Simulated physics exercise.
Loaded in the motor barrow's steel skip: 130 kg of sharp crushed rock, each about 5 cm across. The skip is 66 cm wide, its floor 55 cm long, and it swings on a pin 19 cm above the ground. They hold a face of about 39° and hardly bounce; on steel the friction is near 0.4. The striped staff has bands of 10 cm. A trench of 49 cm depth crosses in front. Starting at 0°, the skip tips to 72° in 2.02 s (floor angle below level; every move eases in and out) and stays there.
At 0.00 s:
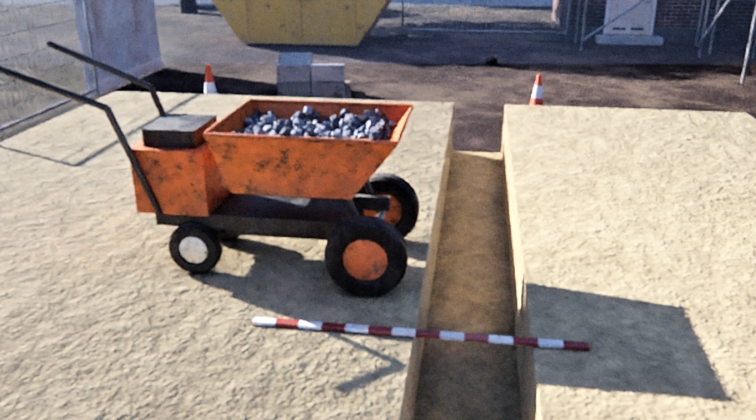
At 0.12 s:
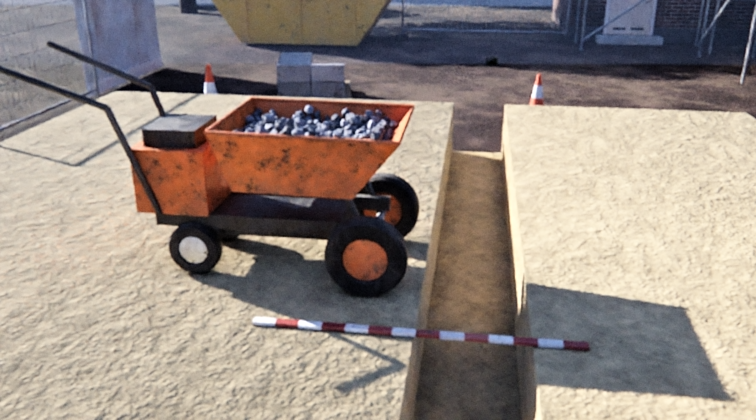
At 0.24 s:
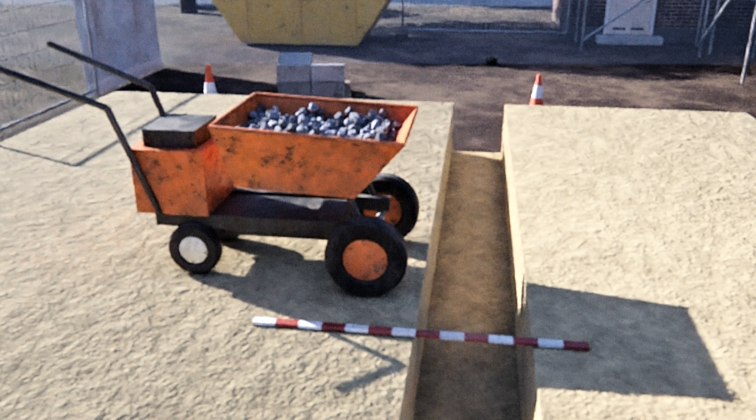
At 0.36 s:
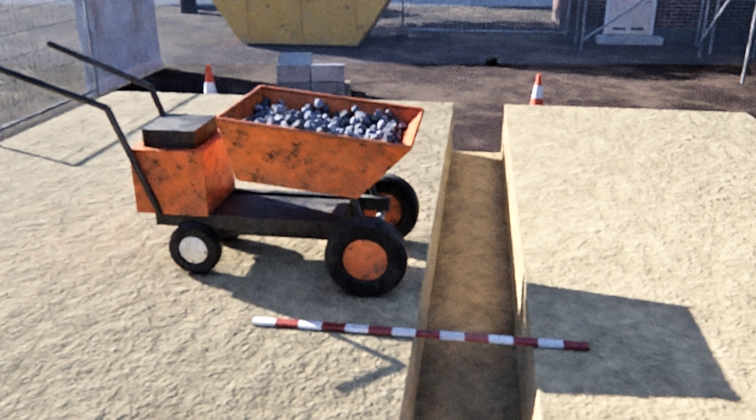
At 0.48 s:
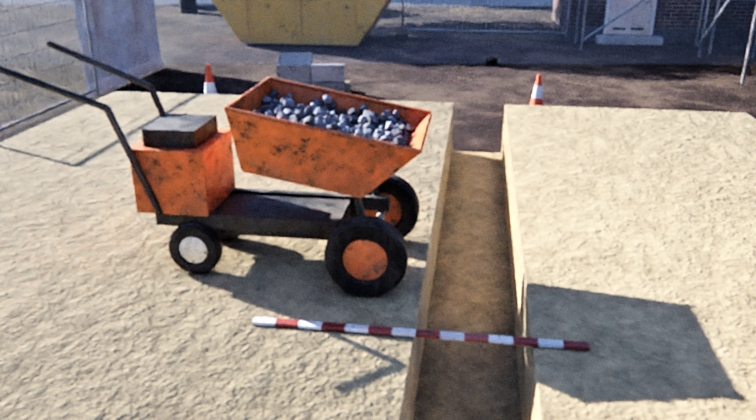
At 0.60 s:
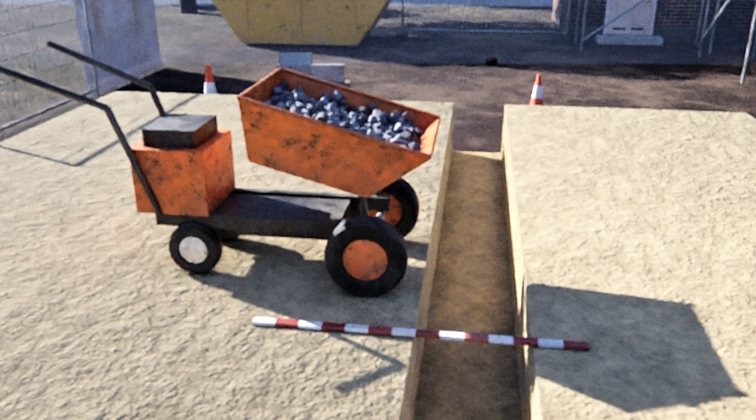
On a sandy work site, an orange motor barrow loaded with dark grey stones stands at the left of a narrow trench, a red-and-white striped staff lying across the gap. The skip begins level, then its rear lifts slowly and its front lip lowers rightward, leaving it clearly slanted with the stones still inside.
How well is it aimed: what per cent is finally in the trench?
Some 66 per cent of it.
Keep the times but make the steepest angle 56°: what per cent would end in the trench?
In that case some 10 per cent.
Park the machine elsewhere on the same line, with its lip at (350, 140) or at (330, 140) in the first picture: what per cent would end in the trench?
About 90 and 90 per cent.
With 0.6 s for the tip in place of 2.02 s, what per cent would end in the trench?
In that case some 40 per cent.
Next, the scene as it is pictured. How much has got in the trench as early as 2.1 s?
Some 15 per cent.
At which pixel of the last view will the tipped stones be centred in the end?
Around (502, 340).
After 1.5 s the floor is at 61°; 100 % in the skip; the foremost stones are at (491, 214).
After 2.1 s the floor is at 72°; 70 % in the skip, 16 % in the trench, 13 % past the trench; the foremost stones are at (587, 282).
After 2.5 s the floor is at 72°; 44 % in the skip, 31 % in the trench, 25 % past the trench; the foremost stones are at (624, 278).
After 4.4 s the floor is at 72°; 9 % in the skip, 66 % in the trench, 25 % past the trench; the foremost stones are at (631, 282).
